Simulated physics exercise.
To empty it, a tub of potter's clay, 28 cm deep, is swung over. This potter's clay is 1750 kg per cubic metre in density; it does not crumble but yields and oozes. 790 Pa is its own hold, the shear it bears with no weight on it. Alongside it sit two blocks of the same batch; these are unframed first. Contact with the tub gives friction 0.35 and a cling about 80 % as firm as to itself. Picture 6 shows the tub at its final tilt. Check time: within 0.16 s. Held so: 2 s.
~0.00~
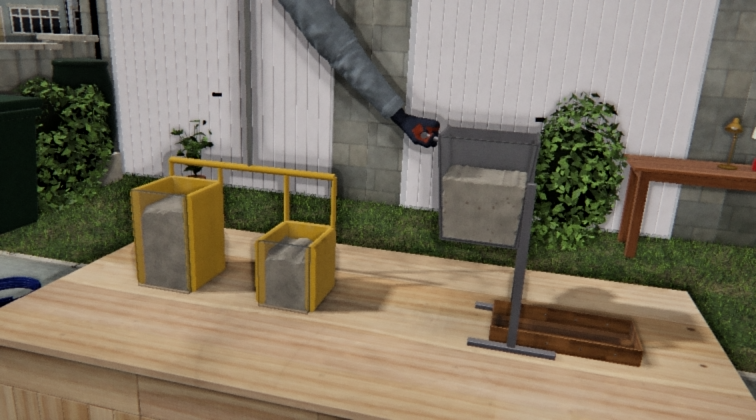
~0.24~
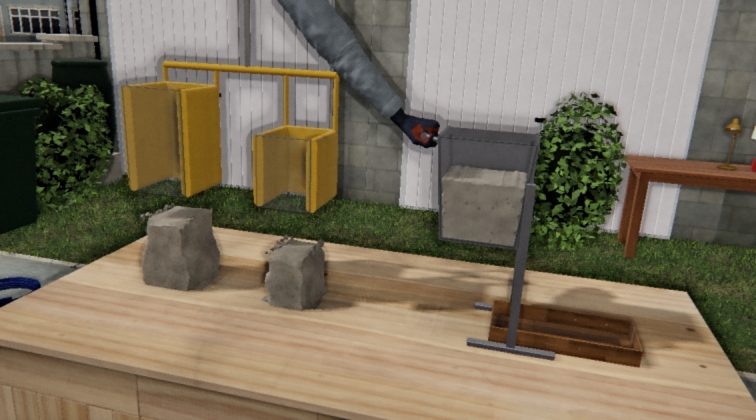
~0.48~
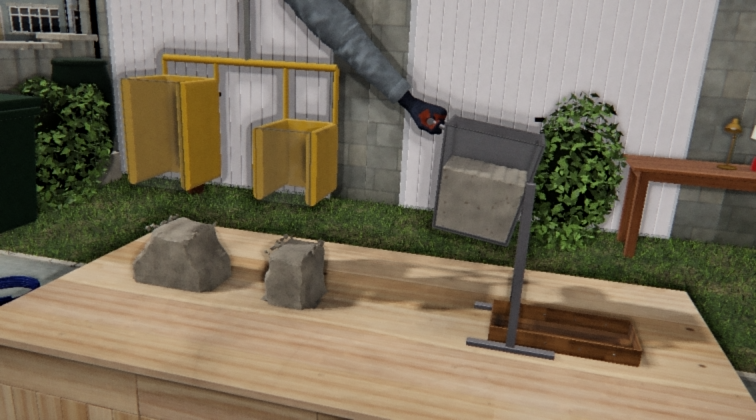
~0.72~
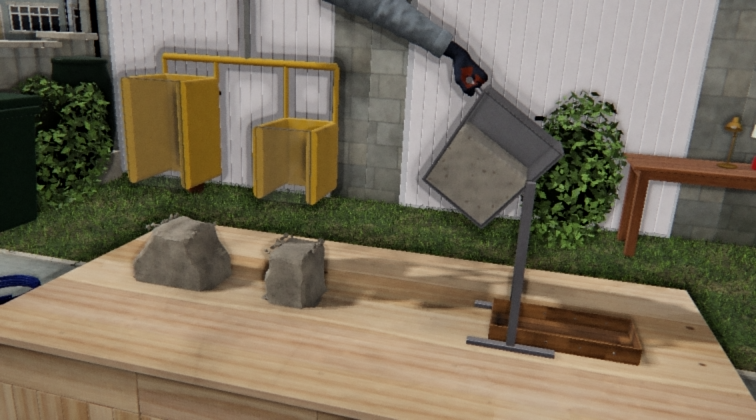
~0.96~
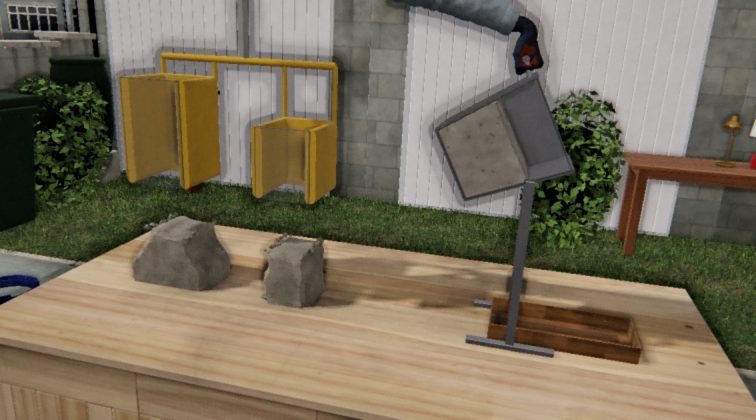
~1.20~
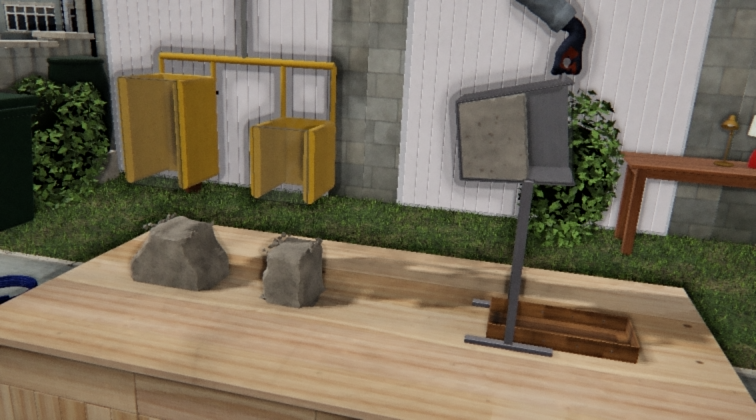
A gloved hand on a grey-sleeved arm grips a grey tub of clay on a metal stand at the right of a pale wooden table, seen from slightly above in a grassy yard with white panels. Yellow casings lift off two grey clay blocks at left, and the larger slumps lower and wider. The hand then swings the tub steeply over rightward, above a brown tray, while the view stays nearly still.
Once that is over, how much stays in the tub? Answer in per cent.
Some 100 percent stays.
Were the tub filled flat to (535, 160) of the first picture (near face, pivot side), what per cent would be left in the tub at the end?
About 100 per cent.
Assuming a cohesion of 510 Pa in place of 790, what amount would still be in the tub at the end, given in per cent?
I'd expect about 100 percent.
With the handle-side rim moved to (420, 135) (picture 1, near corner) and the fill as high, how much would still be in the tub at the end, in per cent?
I'd guess around 100 per cent remains.
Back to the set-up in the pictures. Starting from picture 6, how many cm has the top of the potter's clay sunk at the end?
The top ends up some 0 cm below its level in the last picture.
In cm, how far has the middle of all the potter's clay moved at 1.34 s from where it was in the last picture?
Close to 0 centimetres.
After 1.34 s, the tub is at 82 degrees and holds 100 %.
After 1.51 s, the tub is at 82 degrees and holds 100 %.
After 1.68 s, the tub is at 82 degrees and holds 100 %.
After 1.85 s, the tub is at 82 degrees and holds 100 %.
After 3.20 s, at the end, the tub is at 82 degrees and holds 100 %.
